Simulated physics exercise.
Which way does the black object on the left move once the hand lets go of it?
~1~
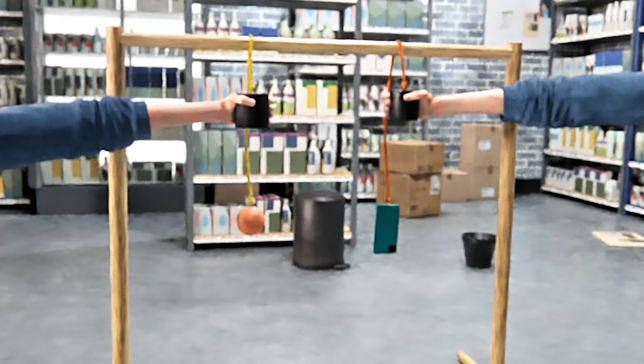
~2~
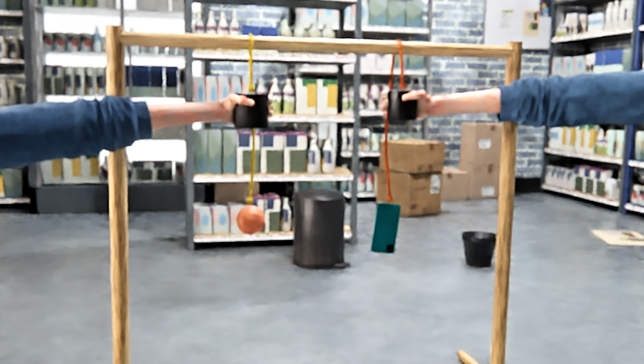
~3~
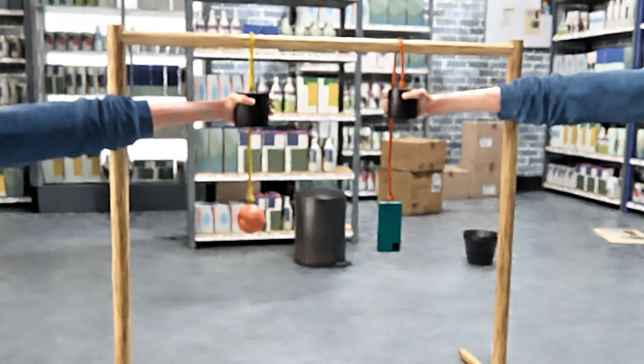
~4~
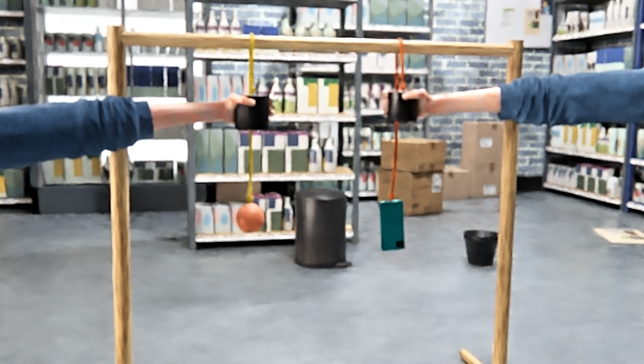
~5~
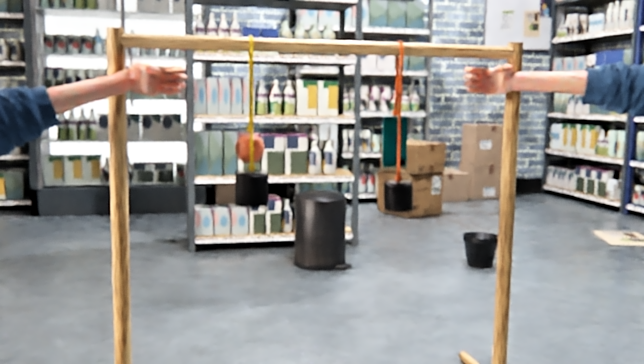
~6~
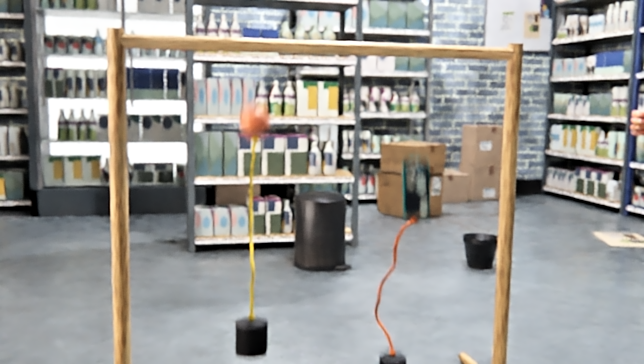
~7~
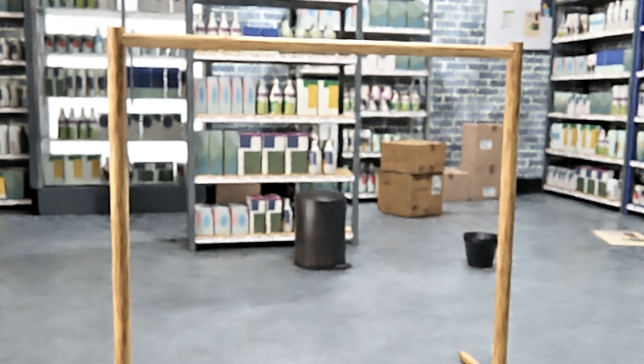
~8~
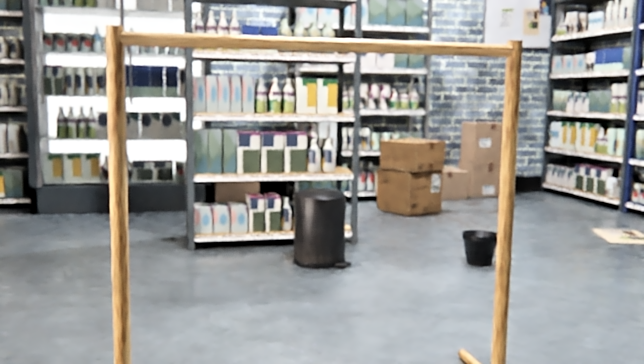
The black object on the left moves down, dropping away from the wooden bar.
